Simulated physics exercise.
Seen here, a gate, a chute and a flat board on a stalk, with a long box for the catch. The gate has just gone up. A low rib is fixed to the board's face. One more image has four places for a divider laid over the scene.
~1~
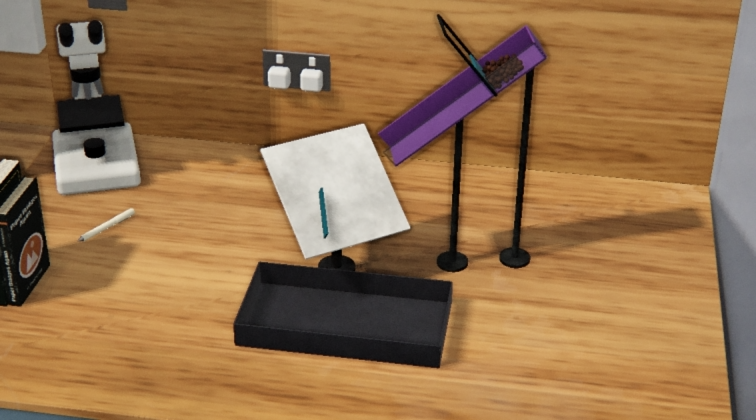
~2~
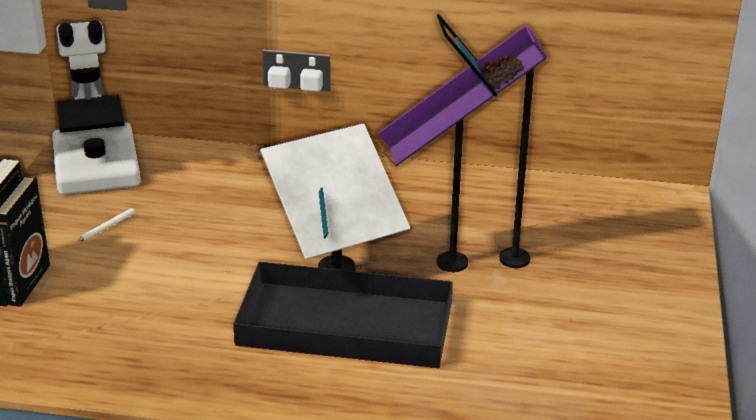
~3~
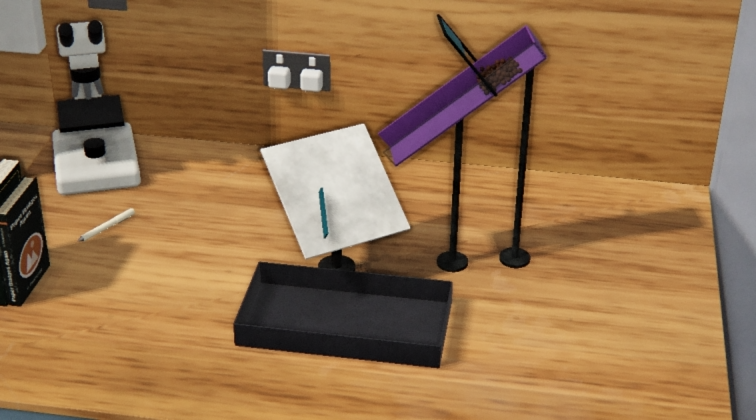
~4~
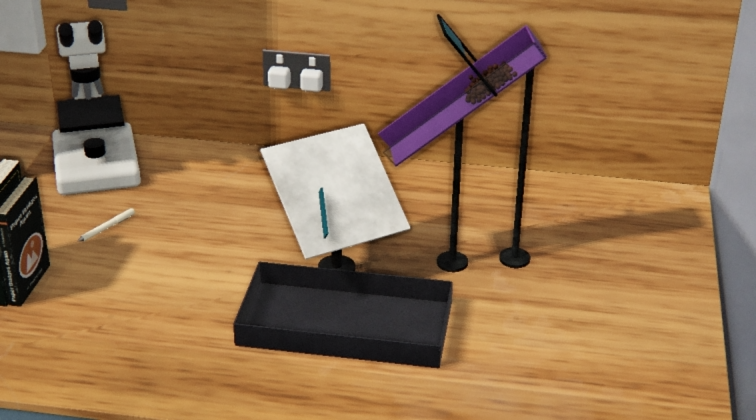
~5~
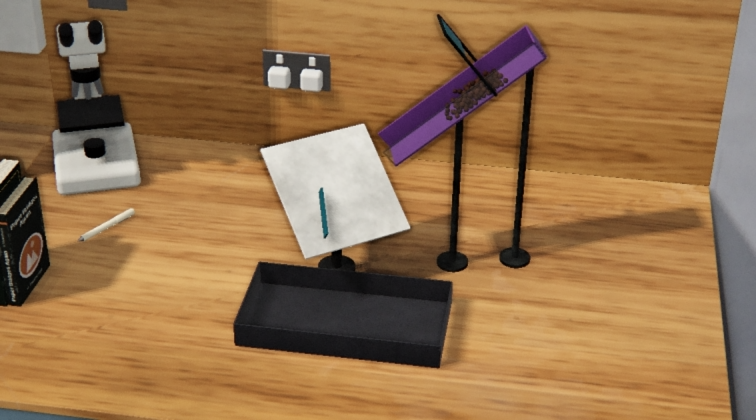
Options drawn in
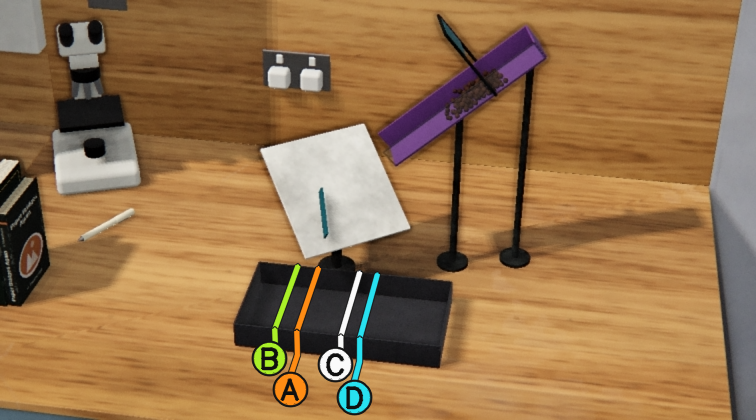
Small brown berries slide down a sloping purple chute after the gate at their front lifts.
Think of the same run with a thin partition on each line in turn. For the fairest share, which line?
The answer is line C.
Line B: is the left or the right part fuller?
More lands on the right.
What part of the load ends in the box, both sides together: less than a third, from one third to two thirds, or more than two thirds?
It is more than two thirds.
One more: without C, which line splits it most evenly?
That would be D.
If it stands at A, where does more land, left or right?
The right side.
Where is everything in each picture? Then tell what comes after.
In the first picture, load behind the gate (502, 69), allspice berries; lip of the chute (393, 157), sloping fairly steeply.
In the second picture, middle of the board (336, 189), tilted fairly steeply; middle of its low edge (359, 243); of its high edge (313, 136).
In the third picture, front corners of the box (234, 324) and (440, 346), empty; front of the load (482, 86).
In the fourth picture, middle of the load (487, 80); its front (468, 100), roughly a quarter of the way to the lip; rib from (322, 187) to (327, 234).
In the fifth picture, middle of the load (475, 92); its front (448, 118), roughly half of the way to the lip.
On the marked copy, line A crosses the front rim at (297, 331); line B crosses the front rim at (274, 328); line C crosses the front rim at (340, 335); line D crosses the front rim at (359, 337).
Choosing A, of what is caught, just a few on the left of the divider, almost all on the right.
Choosing B, of what is caught, just a few on the left of the divider, almost all on the right.
Choosing C, of what is caught, roughly two thirds on the left of the divider, roughly a third on the right.
Choosing D, of what is caught, the larger part on the left of the divider, about a tenth on the right.
